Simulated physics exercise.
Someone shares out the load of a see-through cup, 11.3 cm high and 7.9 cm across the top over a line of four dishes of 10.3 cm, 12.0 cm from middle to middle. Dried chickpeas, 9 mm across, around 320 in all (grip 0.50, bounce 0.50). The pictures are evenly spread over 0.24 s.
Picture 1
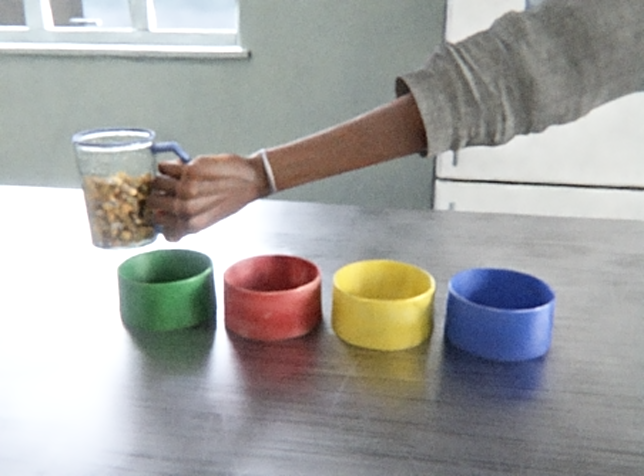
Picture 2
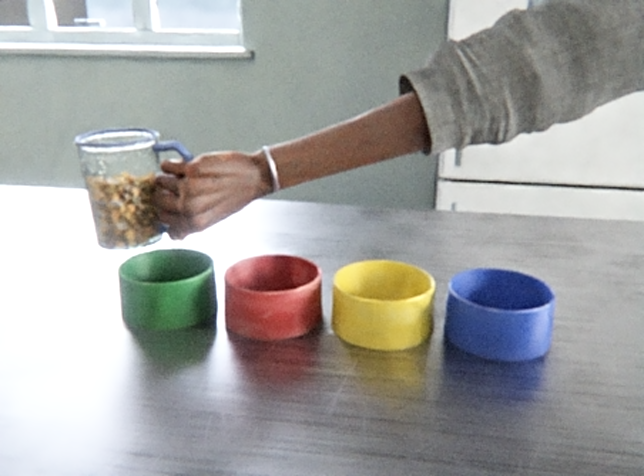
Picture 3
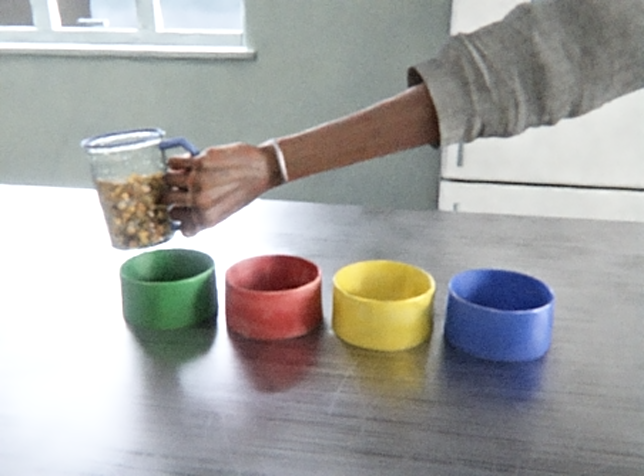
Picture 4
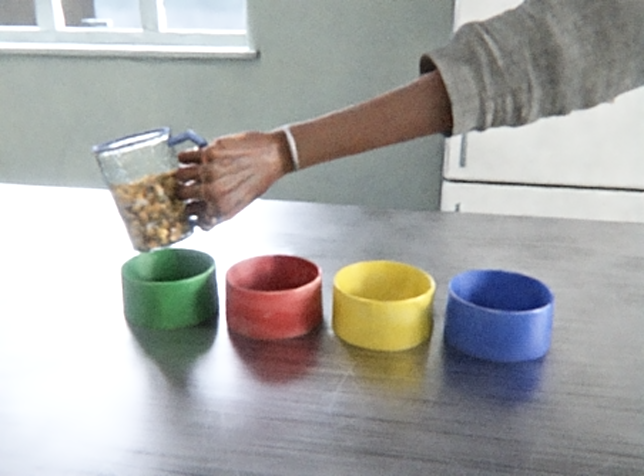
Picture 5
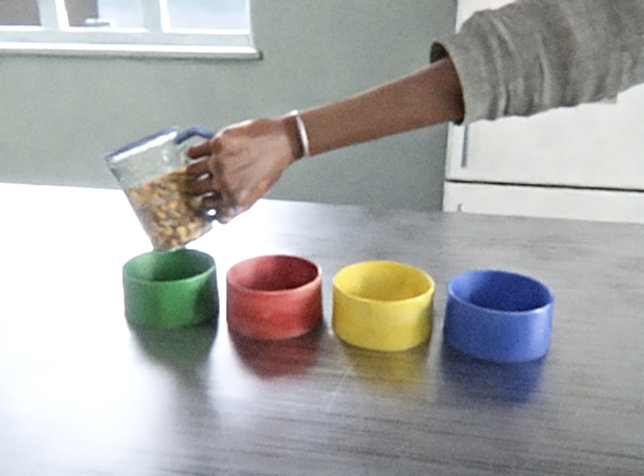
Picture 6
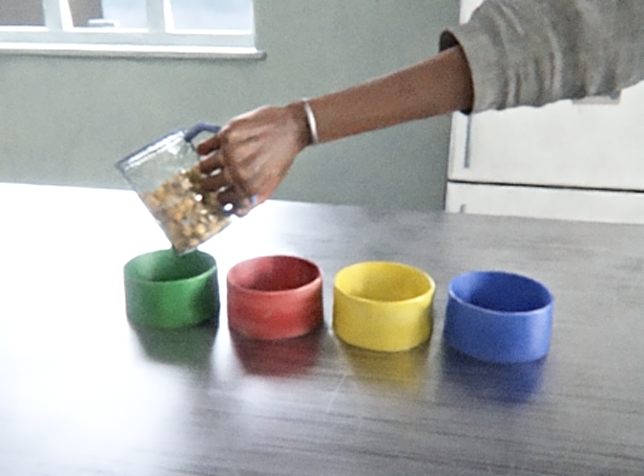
A hand wearing a pale wristband, its arm in a grey sleeve reaching in from the right, holds a see-through cup of dried chickpeas over a dark table, seen from slightly above. Green, red, yellow and blue dishes stand in a row from left to right, with a window and pale cabinet behind. The hand moves the cup slightly rightward above the green dish, steadily tilting its rim down to the left while the chickpeas shift inside.
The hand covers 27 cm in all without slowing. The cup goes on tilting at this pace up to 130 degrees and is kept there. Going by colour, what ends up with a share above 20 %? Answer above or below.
Red above, blue below, green below, yellow below, counter above.
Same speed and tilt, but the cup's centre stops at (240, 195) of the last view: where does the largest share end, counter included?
Most goes to: Green.
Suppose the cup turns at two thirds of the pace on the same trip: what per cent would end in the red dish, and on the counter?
Then: Red 40, counter 50.
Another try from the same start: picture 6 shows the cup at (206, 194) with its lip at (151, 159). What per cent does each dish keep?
Red 40, blue 0, green 0, yellow 10.
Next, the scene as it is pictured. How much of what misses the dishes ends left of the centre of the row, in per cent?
About 60 per cent.
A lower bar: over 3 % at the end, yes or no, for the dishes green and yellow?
Green no; yellow yes.
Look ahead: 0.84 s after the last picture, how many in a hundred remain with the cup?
Some 30 per cent of the load.
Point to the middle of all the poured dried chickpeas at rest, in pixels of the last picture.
Near (307, 310).
Then, 0.31 s after the last picture, tilt 79 degrees; cup holds 100 %.
Then, 0.52 s after the last picture, tilt 112 degrees; cup holds 95 %, red 5 %.
Then, 0.84 s after the last picture, tilt 130 degrees; cup holds 30 %, red 25 %, yellow 10 %.
In the end, red 40 %, blue 0 %, green 0 %, yellow 10 %, counter 55 %.
